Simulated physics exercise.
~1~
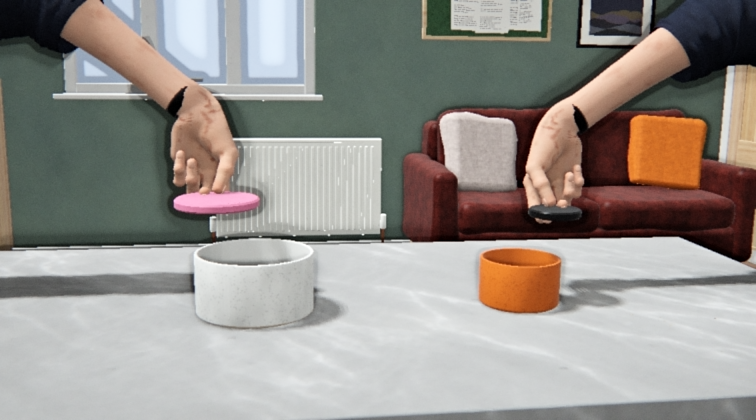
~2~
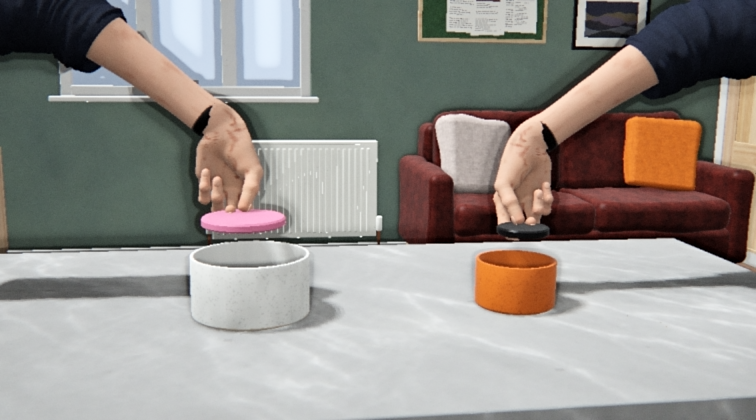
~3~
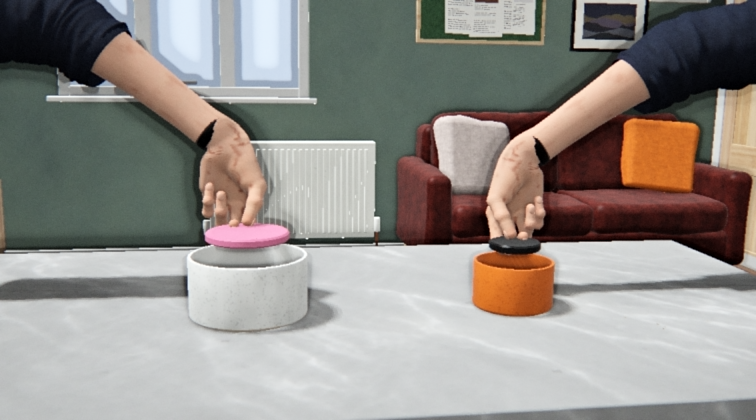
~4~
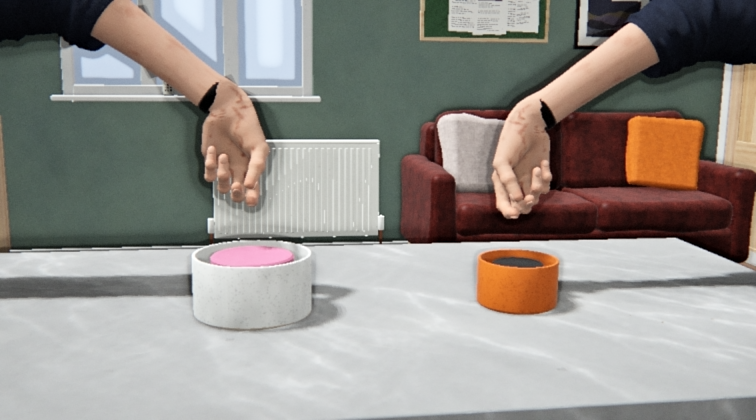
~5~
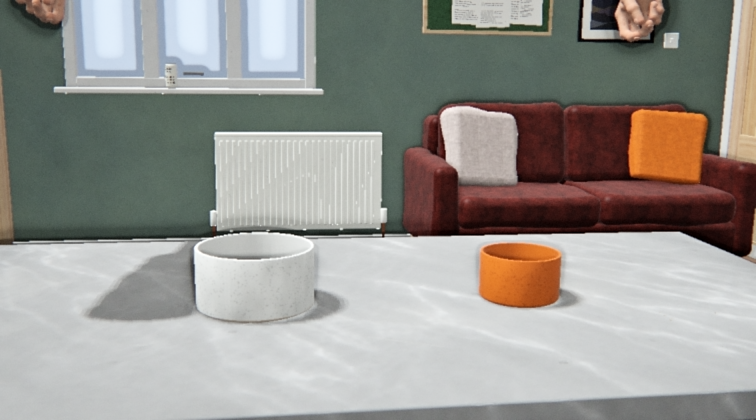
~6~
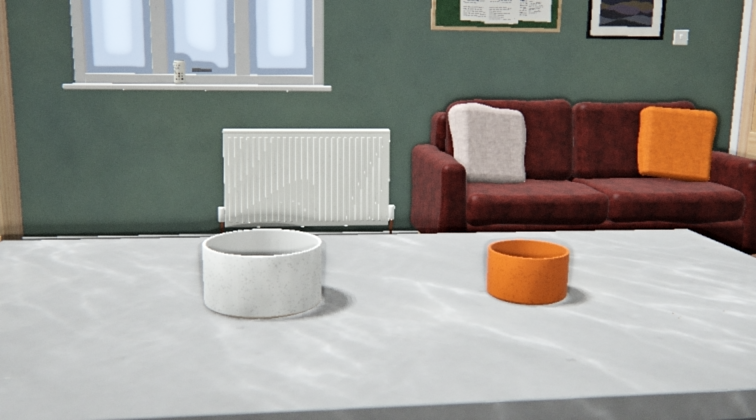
At first, two hands hold flat discs above a pair of round, open pots on a pale marbled table, a pink one over the white pot on the left and a black one over the smaller orange pot on the right. The hands move inward and lower the discs until each hovers just above its rim. Then both hands let go and draw back, and the pink and black discs drop inside the mouths instead of resting across them. The hands leave, and both pots stand open, with neither disc in sight.
